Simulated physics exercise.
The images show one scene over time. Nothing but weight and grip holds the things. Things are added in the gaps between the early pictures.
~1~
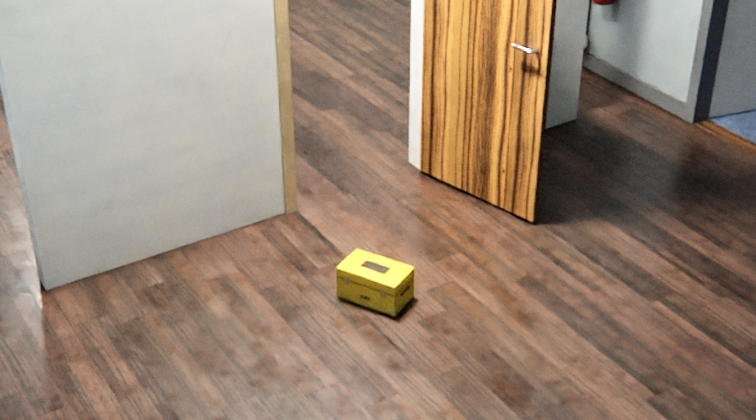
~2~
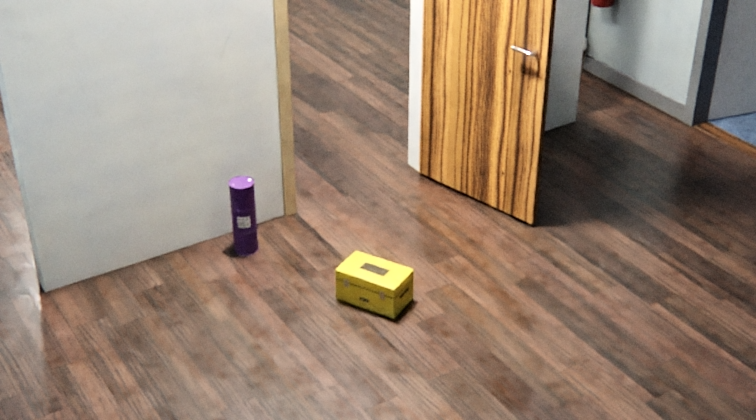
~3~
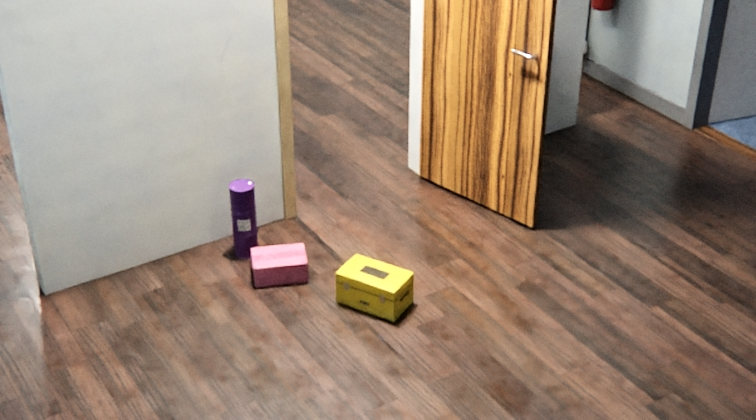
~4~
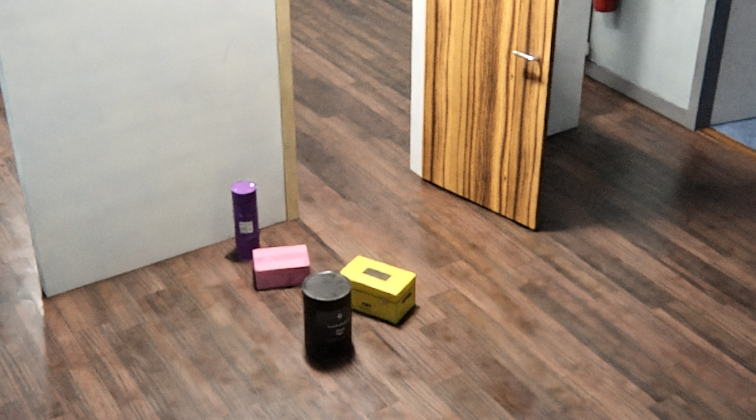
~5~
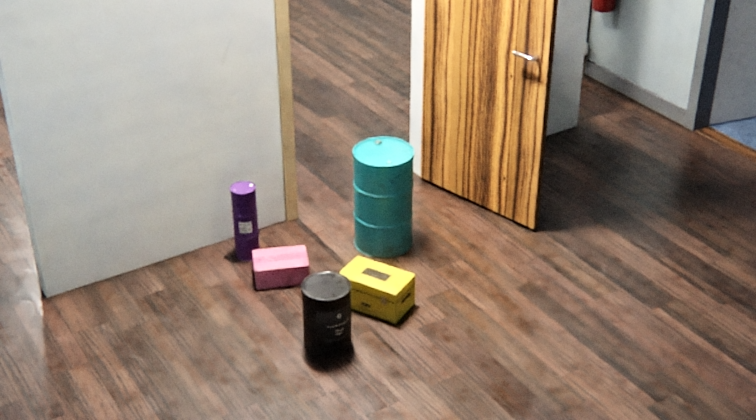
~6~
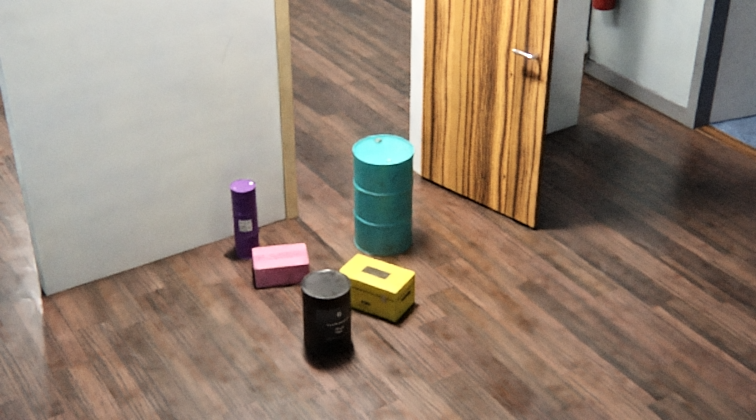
A wooden door stood wide open and still beside a yellow box on the floor, and a purple canister, a pink box, a black container and a turquoise drum appeared around it in turn.
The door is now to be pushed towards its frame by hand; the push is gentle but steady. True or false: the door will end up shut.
False.
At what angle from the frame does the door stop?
Some 20°.
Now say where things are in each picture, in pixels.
Door wide open and still; yellow toolbox (375, 282), in the first frame.
Door wide open and still; purple canister (244, 216), in the second frame.
Door wide open and still; yellow toolbox (375, 287); pink parcel (279, 265), in the third frame.
Door wide open and still; purple canister (246, 221); black pail (328, 315), in the fourth frame.
Door wide open and still; yellow toolbox (376, 289); pink parcel (281, 267), in the fifth frame.
Door wide open and still; turquoise drum (383, 196); purple canister (245, 219), in the sixth frame.
Then, 1.00 s past the last view, door at 55°.
Then, 1.50 s past the last view, door at 36°; turquoise drum displaced about its own width near (343, 192).
Finally, door at 22°; moved from the start, turquoise drum; the other 4 still in place. Final places as the last picture's camera would see them, turquoise drum near (312, 183).
